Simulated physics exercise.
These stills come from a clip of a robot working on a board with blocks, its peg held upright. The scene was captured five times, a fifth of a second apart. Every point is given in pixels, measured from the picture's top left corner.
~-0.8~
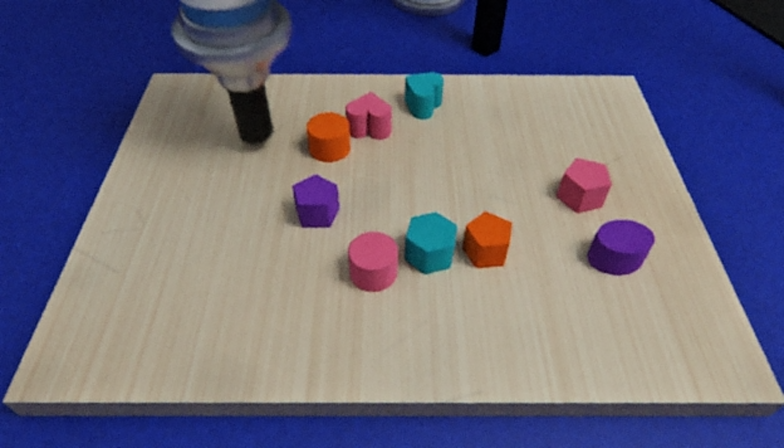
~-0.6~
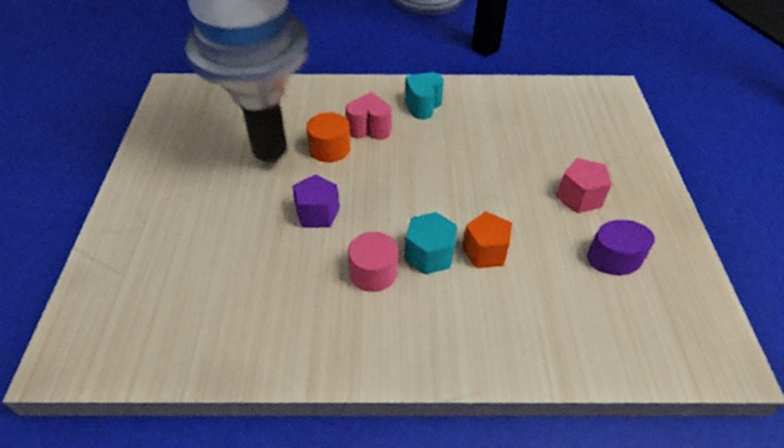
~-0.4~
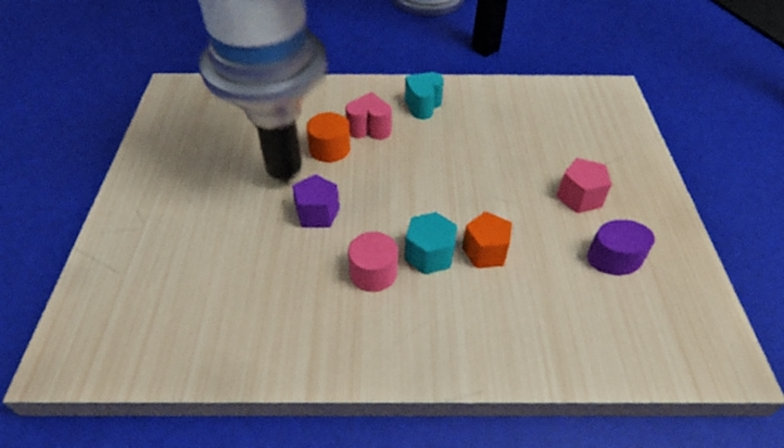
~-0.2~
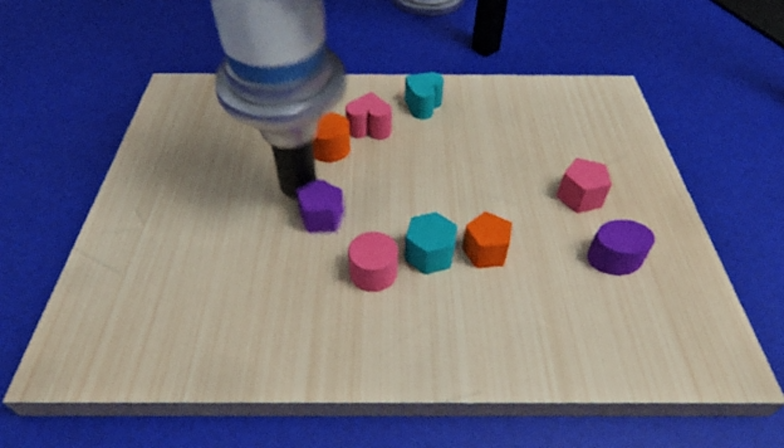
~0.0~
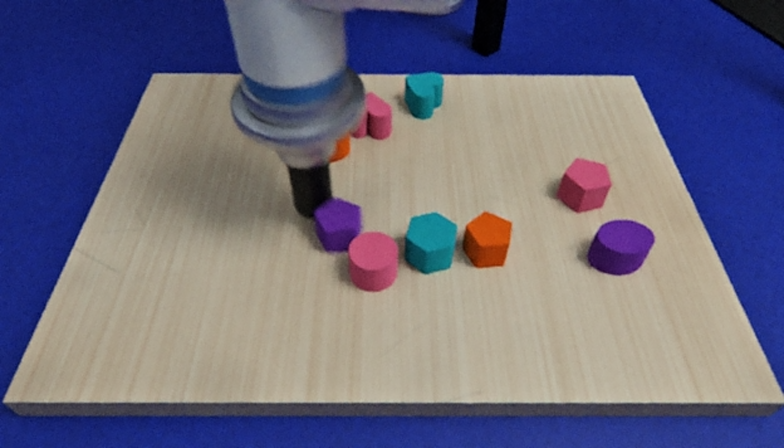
A robot arm moves down and right across the board, pushing a purple pentagon block.
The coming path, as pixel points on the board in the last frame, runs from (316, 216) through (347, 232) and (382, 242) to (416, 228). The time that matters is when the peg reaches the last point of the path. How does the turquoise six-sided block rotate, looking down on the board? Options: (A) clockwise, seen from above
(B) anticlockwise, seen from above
Answer: B.
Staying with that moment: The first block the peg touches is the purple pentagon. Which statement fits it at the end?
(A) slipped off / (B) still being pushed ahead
(A)
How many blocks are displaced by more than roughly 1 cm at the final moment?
Total moved: Three or more.
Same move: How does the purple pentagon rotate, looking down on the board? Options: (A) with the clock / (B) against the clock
A - with the clock.
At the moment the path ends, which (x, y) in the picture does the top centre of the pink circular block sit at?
At pixel (404, 288).
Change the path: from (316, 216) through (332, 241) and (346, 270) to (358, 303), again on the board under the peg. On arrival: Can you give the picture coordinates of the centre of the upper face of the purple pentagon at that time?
The middle of its top is at (390, 246).
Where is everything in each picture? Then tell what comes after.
The first picture shows peg tip (257, 134); block tops, purple pentagon (314, 190); pink circular block (373, 250); turquoise six-sided block (432, 231); orange pentagon (491, 229).
The second picture shows peg (270, 151); blocks unchanged.
The third picture shows peg (284, 169); blocks unchanged.
The fourth picture shows peg (299, 187); purple pentagon (319, 195).
The fifth picture shows peg (314, 206); purple pentagon (338, 214); pink circular block (373, 250); turquoise six-sided block (432, 231); orange pentagon (491, 229).
On the path given first. One third of the way, peg (347, 223); purple pentagon (372, 233); pink circular block (392, 269).
Two thirds of the way, peg (383, 232); purple pentagon (403, 248), turned 20° clockwise; pink circular block (404, 287); turquoise six-sided block (449, 234), turned 35° anticlockwise; orange pentagon (494, 228).
At the end, peg (417, 218); purple pentagon (405, 248), turned 20° clockwise; pink circular block (404, 288); turquoise six-sided block (450, 234), turned 35° anticlockwise; orange pentagon (494, 227).
